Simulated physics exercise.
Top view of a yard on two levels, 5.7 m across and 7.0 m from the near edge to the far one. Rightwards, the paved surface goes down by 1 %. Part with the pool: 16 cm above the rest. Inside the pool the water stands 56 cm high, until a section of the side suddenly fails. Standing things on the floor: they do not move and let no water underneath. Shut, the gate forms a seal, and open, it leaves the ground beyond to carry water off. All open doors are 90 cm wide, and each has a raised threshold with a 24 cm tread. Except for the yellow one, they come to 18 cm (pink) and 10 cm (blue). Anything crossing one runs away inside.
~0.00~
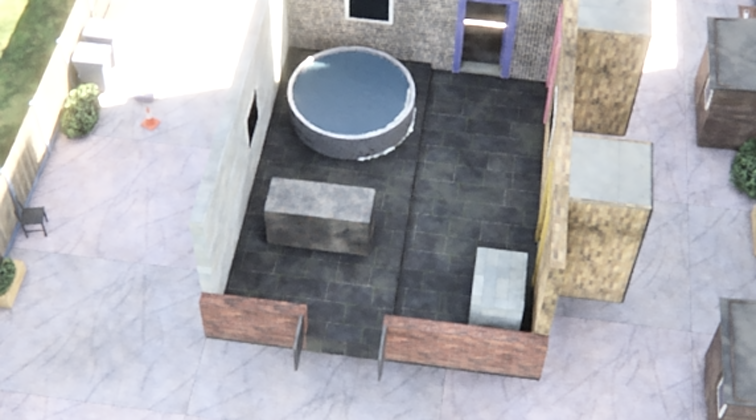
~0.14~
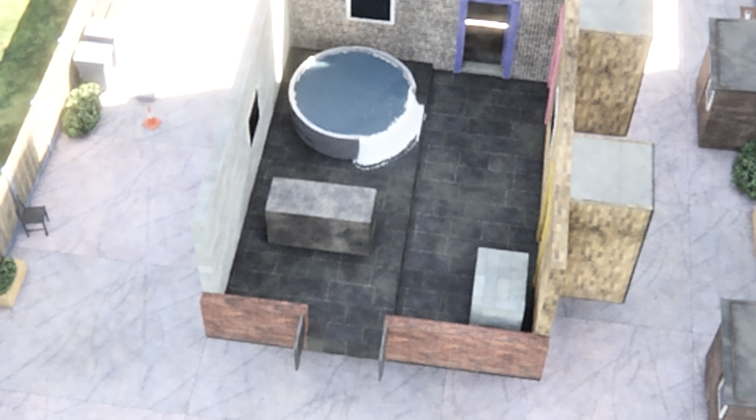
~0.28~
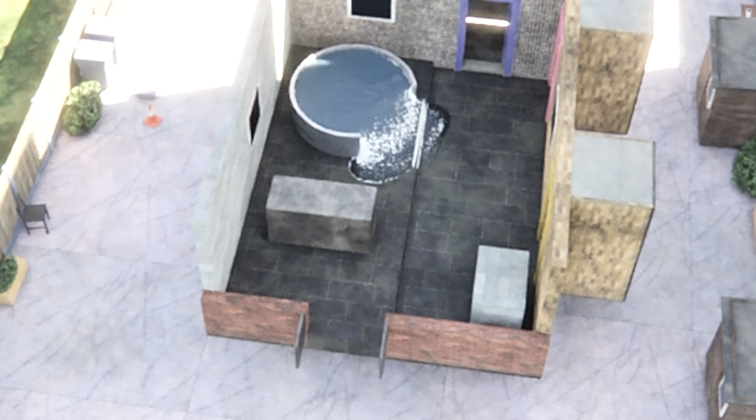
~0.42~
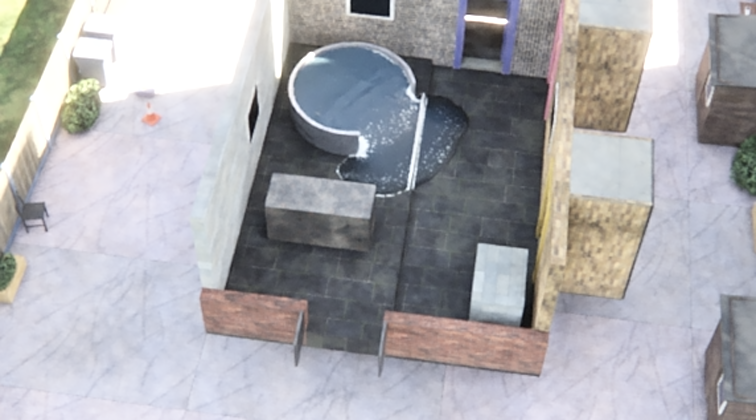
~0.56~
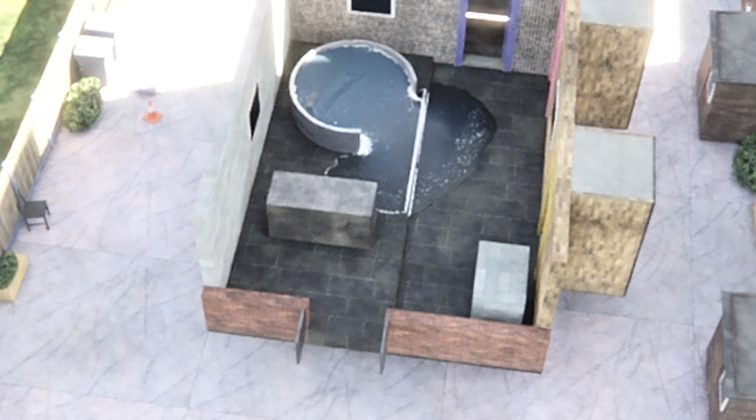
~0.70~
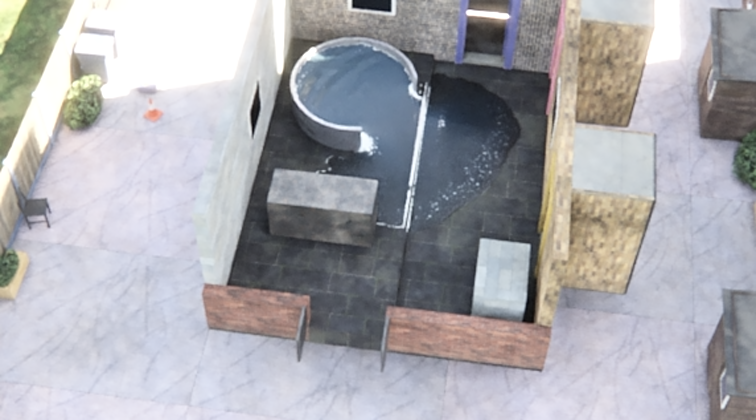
Water bursts through the lower right side of a round pool in a walled, dark-paved yard, foaming at first, then spreading past a grey block and over a straight line in the paving toward the right.
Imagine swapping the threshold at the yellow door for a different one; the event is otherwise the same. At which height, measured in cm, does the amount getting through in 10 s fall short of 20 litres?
From about 23 cm upwards.
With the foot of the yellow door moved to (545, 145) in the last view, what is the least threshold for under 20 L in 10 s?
22 cm.
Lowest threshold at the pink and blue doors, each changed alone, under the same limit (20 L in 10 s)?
Some 14.0 cm for pink, some 8.0 cm for blue.
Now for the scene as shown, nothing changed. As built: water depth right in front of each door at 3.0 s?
Lab note, cm: Pink 14; yellow 25; blue 6.
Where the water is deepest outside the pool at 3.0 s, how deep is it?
It gets to close to 38 centimetres there.
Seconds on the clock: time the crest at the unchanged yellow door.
Roughly at 2.6 s.
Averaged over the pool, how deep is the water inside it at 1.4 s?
Average depth: Approx. 34 cm.
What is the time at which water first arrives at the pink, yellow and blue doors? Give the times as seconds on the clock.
So the front gets to pink at 1.2 seconds, yellow at 1.4 seconds, and blue at 1.8 seconds.
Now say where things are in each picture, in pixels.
In the first frame, the pool at (352, 94) is whole and still, 56 cm deep; the yellow door at (543, 230) is dry.
In the second frame, the gap is at (400, 134), the front 0.3 m out at (368, 165); the back of the pool holds 56 cm.
In the third frame, the gap is at (400, 133), the front 0.7 m out at (381, 179); the back of the pool holds 56 cm.
In the fourth frame, water pours out at (399, 132) and has run 1.1 m, to (400, 189); about 7 cm deep outside, 56 cm at the back.
In the fifth frame, water pours out at (401, 129) and has run 1.7 m, to (489, 136); about 5 cm deep outside, 56 cm at the back.
In the sixth frame, water pours out at (401, 127) and has run 2.1 m, to (513, 138); about 4 cm deep outside, 51 cm at the back; the yellow door at (546, 221), 3.9 m from the gap, is still 1.8 m from the nearest water.
After 1.4 s water covers 45 % of the floor, deepest (25 cm) near (411, 125); 4 cm at the yellow door, 0 litres in over its 16 cm threshold.
After 3.0 s water covers 55 % of the floor, deepest (38 cm) near (526, 349); 25 cm at the yellow door, 26 litres in over its 16 cm threshold.
After 10.0 s water covers 60 % of the floor, deepest (24 cm) near (546, 77); 14 cm at the yellow door, 78 litres in over its 16 cm threshold.
At the yellow door as built, the water arrived by 1.4 s and peaked near 27 cm at 2.6 s.
With a threshold of 21 cm, 29 litres would have come in within the 10 s; with 28.5 cm, 5 litres. So under 20 litres takes about 23 cm.
